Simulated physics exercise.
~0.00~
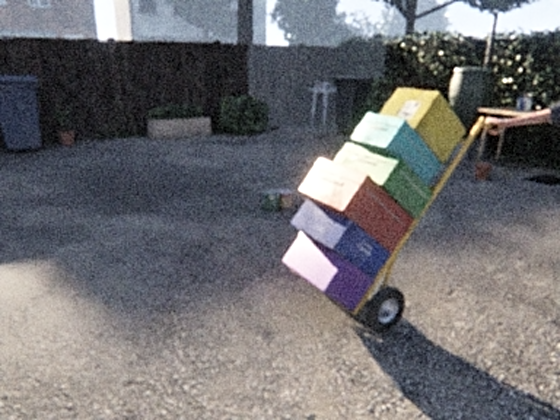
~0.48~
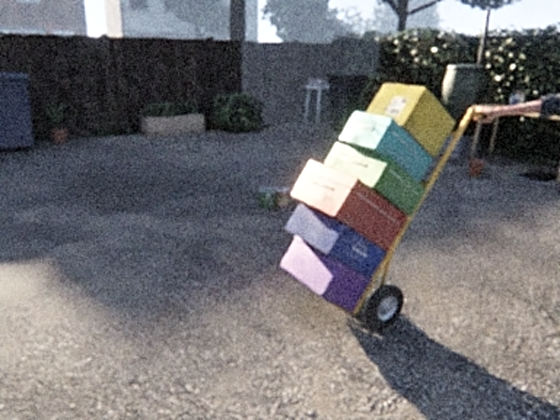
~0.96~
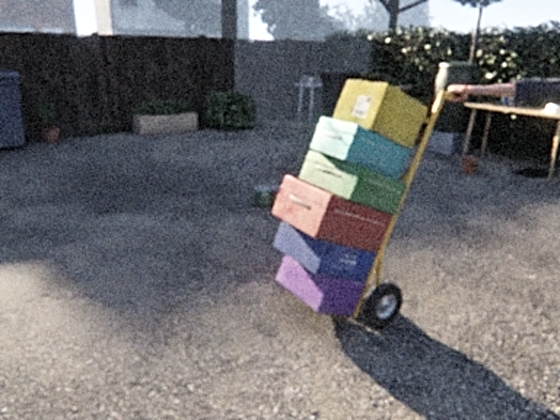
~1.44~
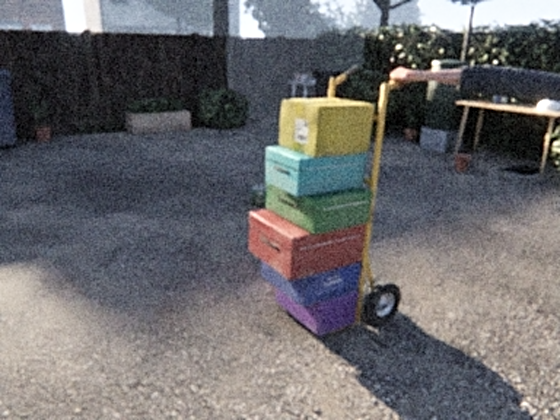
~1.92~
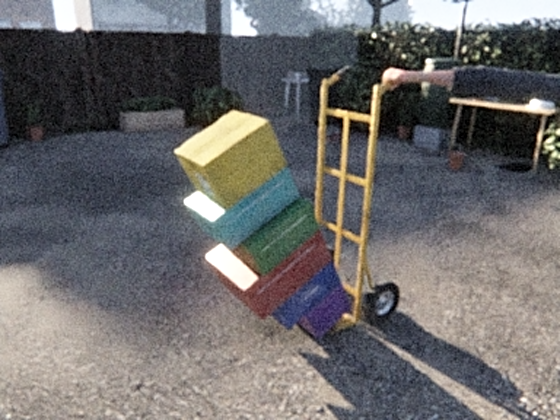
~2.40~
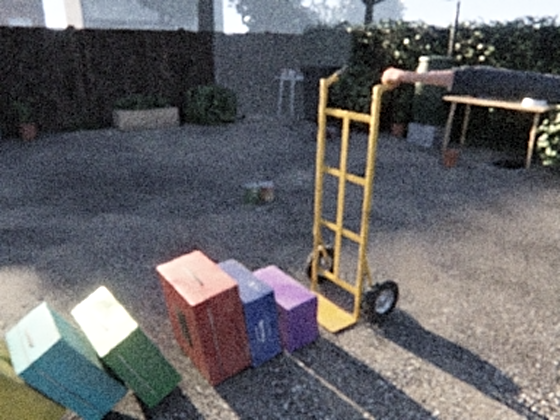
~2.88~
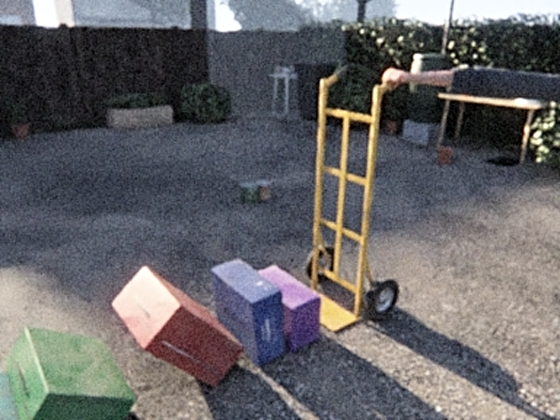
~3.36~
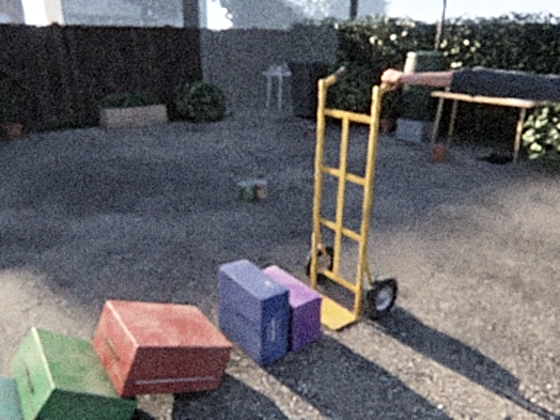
In a shaded gravel yard with a dark fence and a hedge behind, seen from the side by a slightly drifting camera, a yellow sack truck leans back with six boxes stacked on it. From the bottom they are purple, blue, red, green, turquoise and yellow. A hand at the right grips the handle and swings the truck upright. The stack pitches forward to the left, the upper boxes leading. The boxes tumble across the gravel, and the yellow one leaves view. The empty-backed truck stands still, with the purple box lying tipped beside the blue one, and red, green and turquoise strewn leftward.
